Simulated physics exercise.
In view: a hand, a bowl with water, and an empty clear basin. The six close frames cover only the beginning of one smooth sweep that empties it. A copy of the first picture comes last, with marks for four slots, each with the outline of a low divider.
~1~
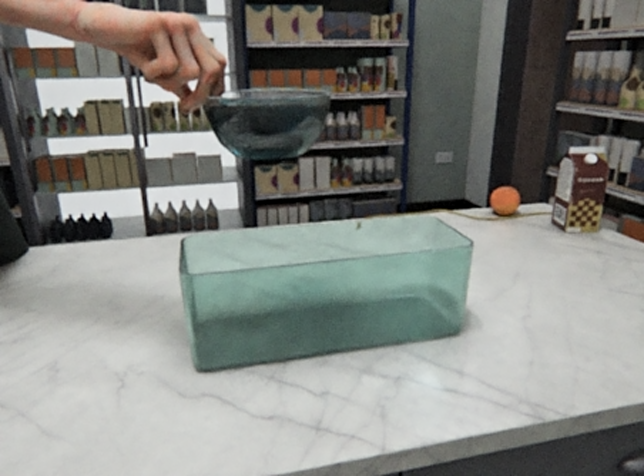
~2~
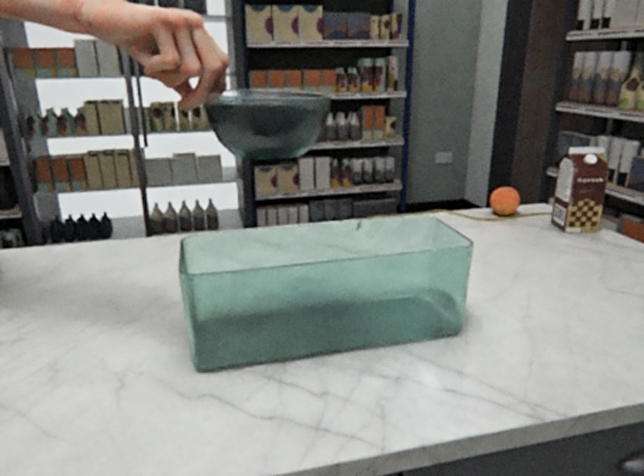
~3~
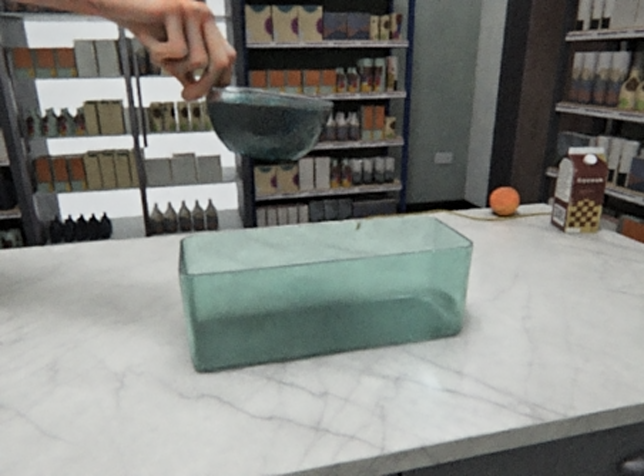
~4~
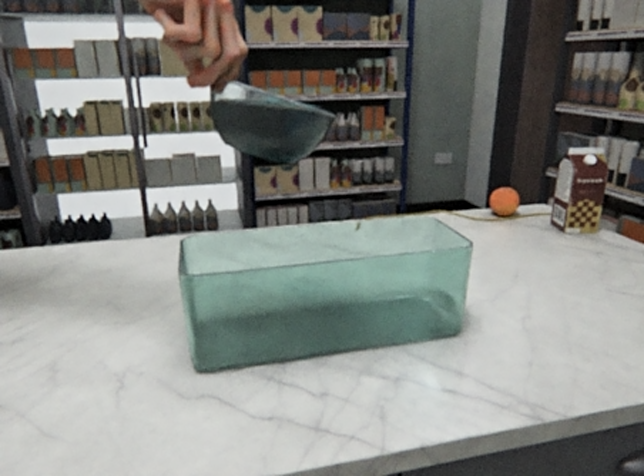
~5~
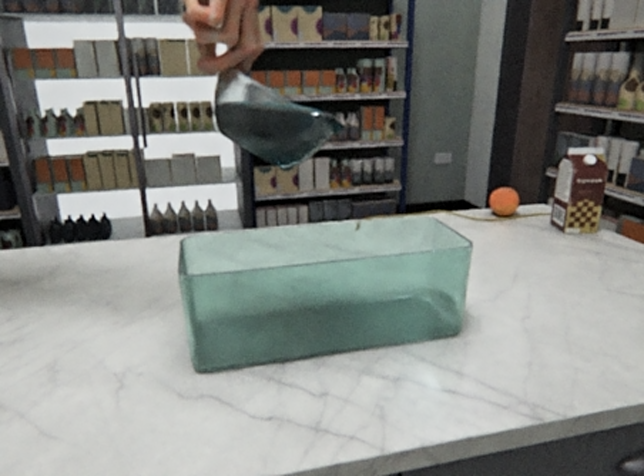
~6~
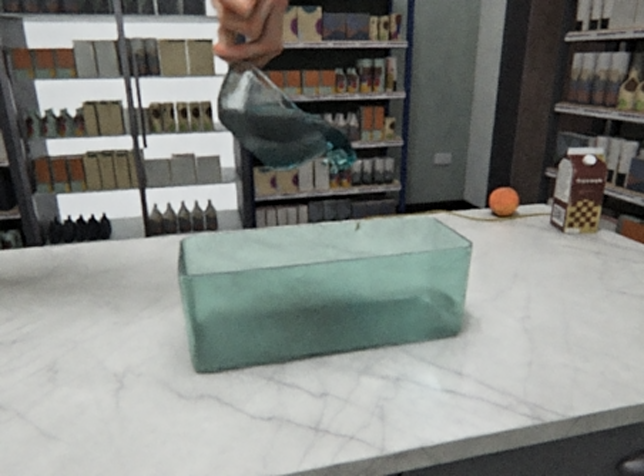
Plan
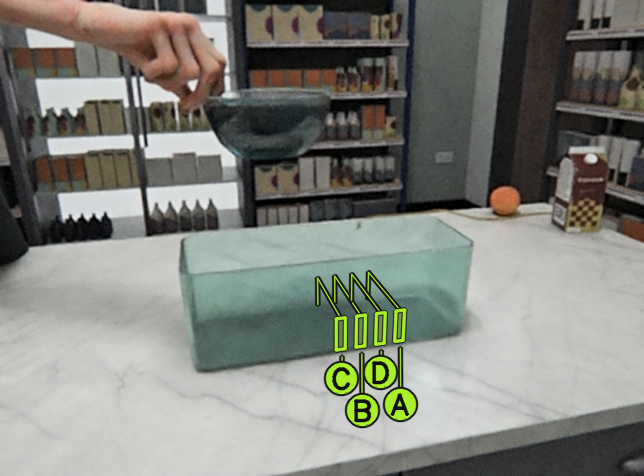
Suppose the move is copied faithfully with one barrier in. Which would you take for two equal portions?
D is best.
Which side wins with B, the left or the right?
More ends on the right.
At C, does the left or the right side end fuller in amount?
The right one.
In lime, A at (400, 347); B at (361, 353); C at (342, 356); D at (381, 350).
For place A, about 71 % ends left of the wall and 25 % right of it; 4 % is lost outside.
For place B, about 25 % ends left of the wall and 74 % right of it.
For place C, about 14 % ends left of the wall and 85 % right of it.
For place D, about 47 % ends left of the wall and 51 % right of it.
